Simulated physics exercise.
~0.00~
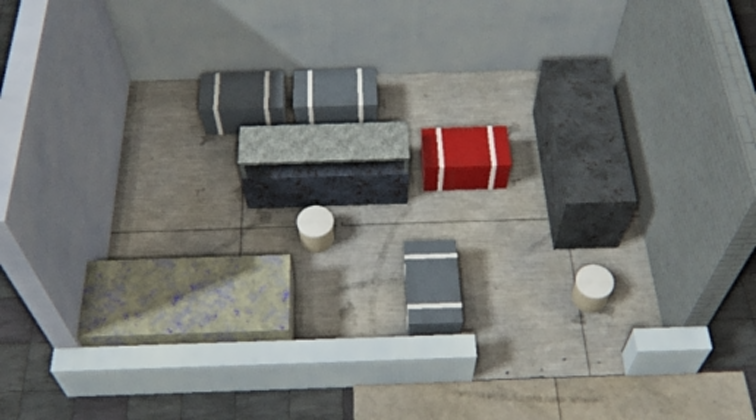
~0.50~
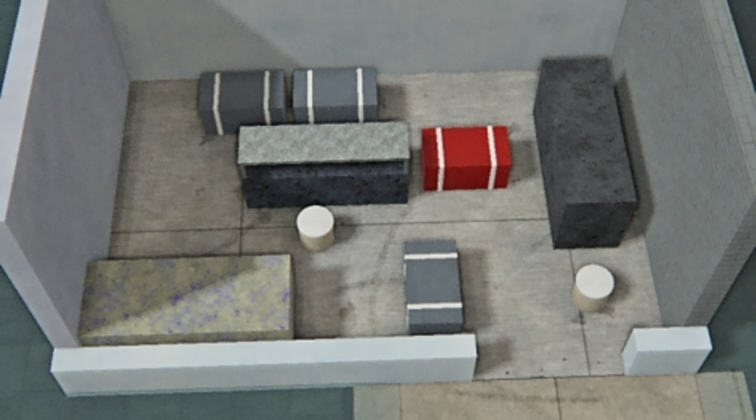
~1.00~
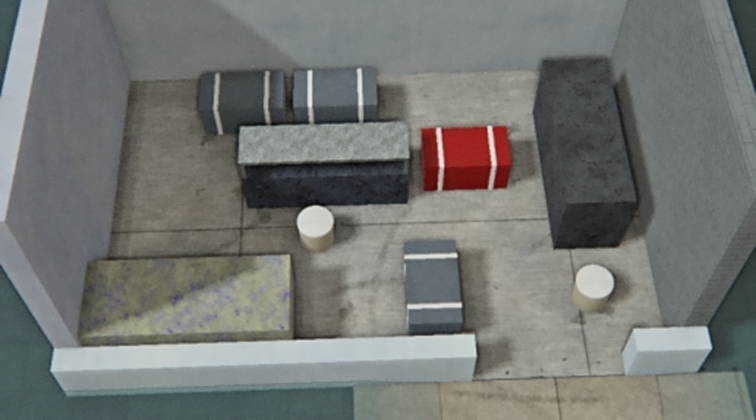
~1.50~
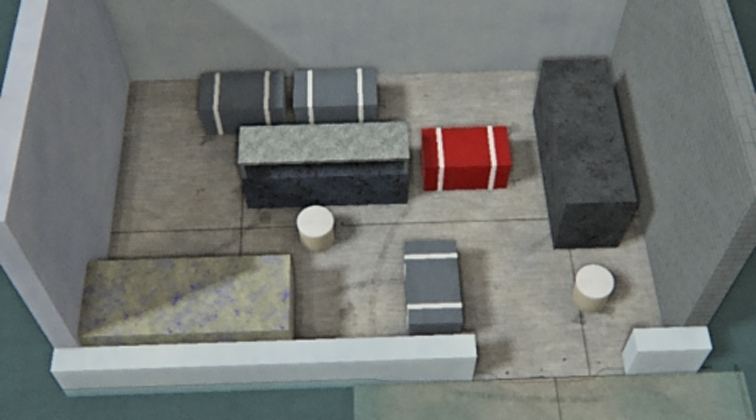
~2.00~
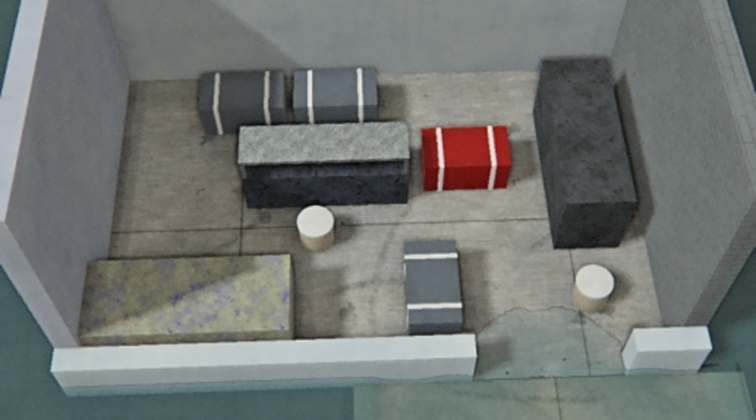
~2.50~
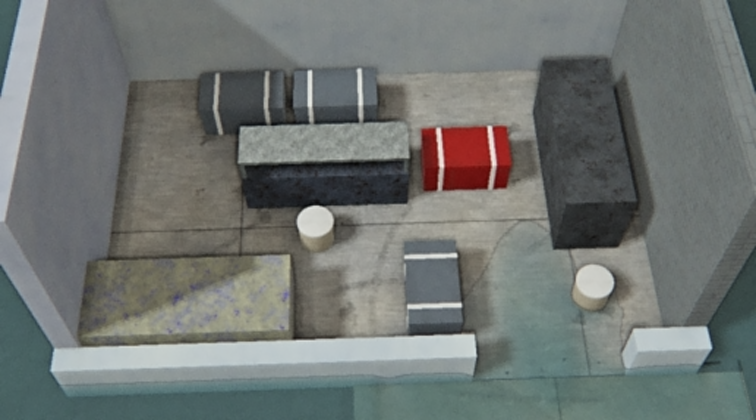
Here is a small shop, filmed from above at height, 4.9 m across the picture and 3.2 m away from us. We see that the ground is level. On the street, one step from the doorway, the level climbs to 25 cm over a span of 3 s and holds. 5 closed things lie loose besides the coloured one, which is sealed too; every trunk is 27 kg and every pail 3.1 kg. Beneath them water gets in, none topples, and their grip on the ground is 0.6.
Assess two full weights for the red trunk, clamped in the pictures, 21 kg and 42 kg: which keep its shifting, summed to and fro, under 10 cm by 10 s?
Neither.
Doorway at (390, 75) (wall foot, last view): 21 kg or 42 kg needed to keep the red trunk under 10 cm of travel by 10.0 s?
Short version: Neither mass is sufficient.
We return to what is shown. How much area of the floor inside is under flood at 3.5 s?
About 3.5 m2.
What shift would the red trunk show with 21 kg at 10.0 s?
About 200 cm off its spot.
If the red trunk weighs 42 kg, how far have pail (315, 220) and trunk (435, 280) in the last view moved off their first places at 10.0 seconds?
80 cm, 30 cm.
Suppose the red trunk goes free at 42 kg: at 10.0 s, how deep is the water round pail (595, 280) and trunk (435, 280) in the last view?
About 16 and 6 cm.
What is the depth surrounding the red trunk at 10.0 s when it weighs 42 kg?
14 cm, roughly.
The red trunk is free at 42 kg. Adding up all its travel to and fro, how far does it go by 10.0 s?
About 200 cm.
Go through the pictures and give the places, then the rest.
The first picture shows the red trunk at (466, 147), on the bottom; 0.0 m2 under water; 0 of 6 have shifted.
The second picture shows the red trunk at (466, 147), on the bottom; 0.0 m2 under water; 0 of 6 have shifted.
The third picture shows the red trunk at (466, 147), on the bottom; 0.0 m2 under water; 0 of 6 have shifted.
The fourth picture shows the red trunk at (466, 147) rests on the ground; water covers 0.0 m2; 0 of 6 have shifted.
The fifth picture shows the red trunk at (466, 147), on the bottom; 0.4 m2 under water; 0 of 6 have shifted.
The sixth picture shows the red trunk at (466, 147), on the bottom; 1.2 m2 under water; 0 of 6 have shifted.
After 3.5 s the red trunk would be 5 cm from its start with 21 kg and 0 cm from its start with 42 kg; 6 cm of water round it then.
After 4.5 s the red trunk would be 91 cm from its start with 21 kg and 45 cm from its start with 42 kg; 8 cm of water round it then.
After 7.0 s the red trunk would be 109 cm from its start with 21 kg and 117 cm from its start with 42 kg; 15 cm of water round it then.
After 10.0 s the red trunk would be 180 cm from its start with 21 kg and 164 cm from its start with 42 kg; 14 cm of water round it then.
